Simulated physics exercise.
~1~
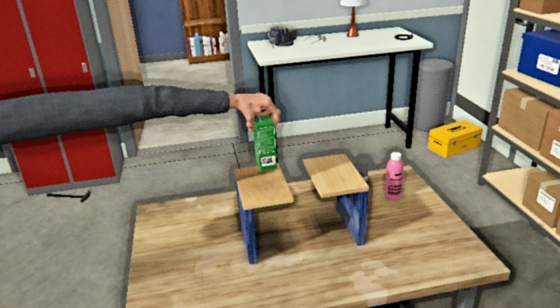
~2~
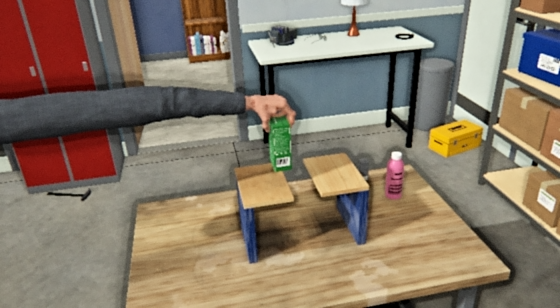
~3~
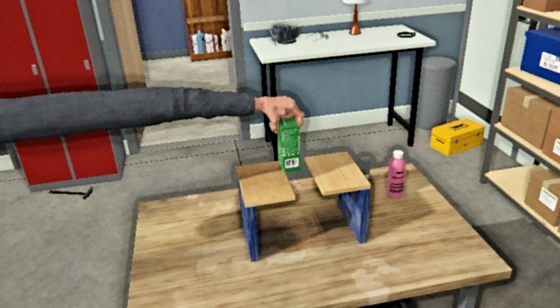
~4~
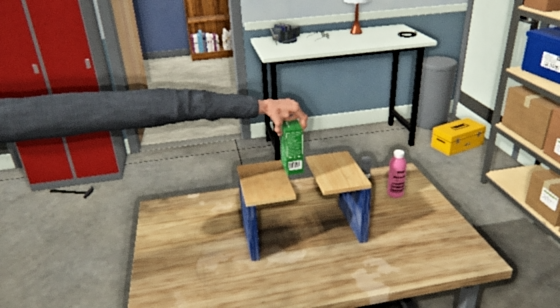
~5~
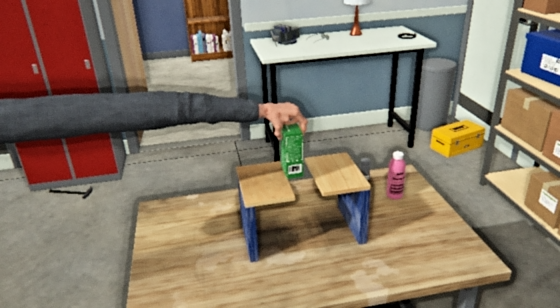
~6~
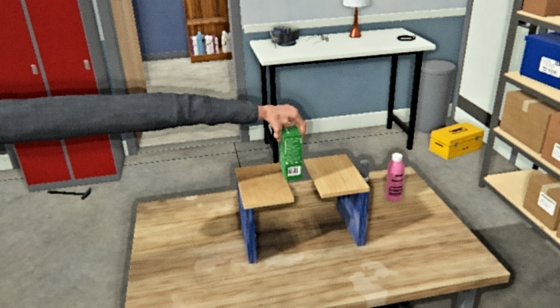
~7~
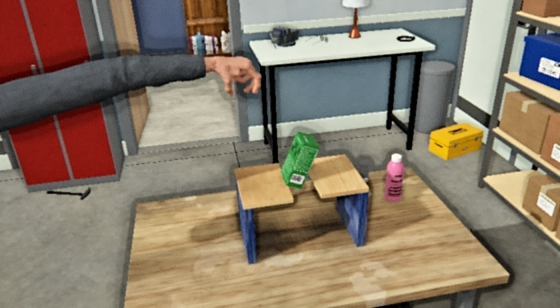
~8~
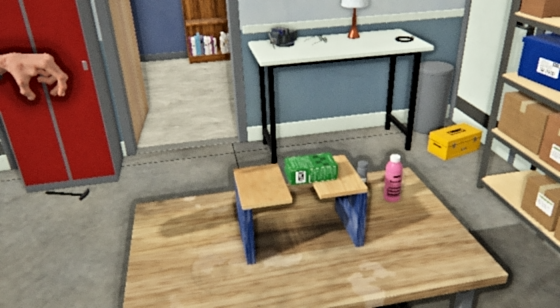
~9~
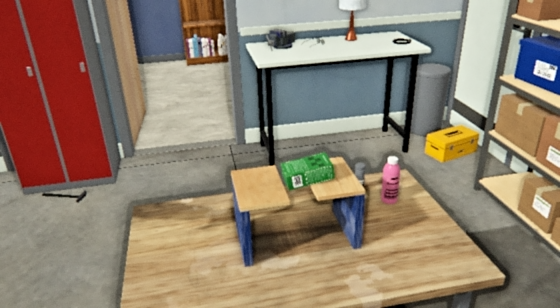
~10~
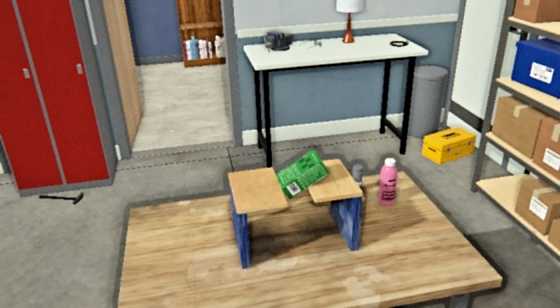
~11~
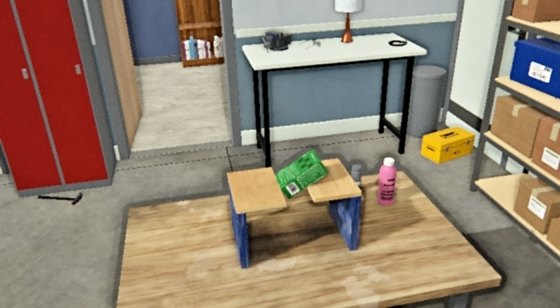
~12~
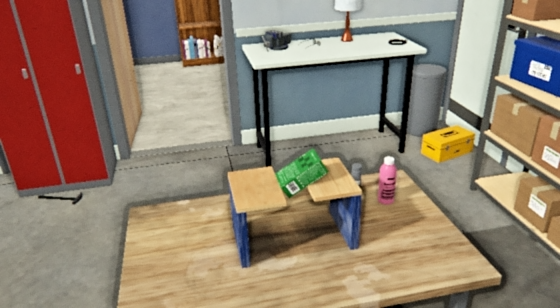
A hand held a green packet upright over the gap between two small wooden ledges on a table, shifted it right, and let go. The packet tipped onto its side and stayed resting across the gap, beside an unmoved pink bottle.
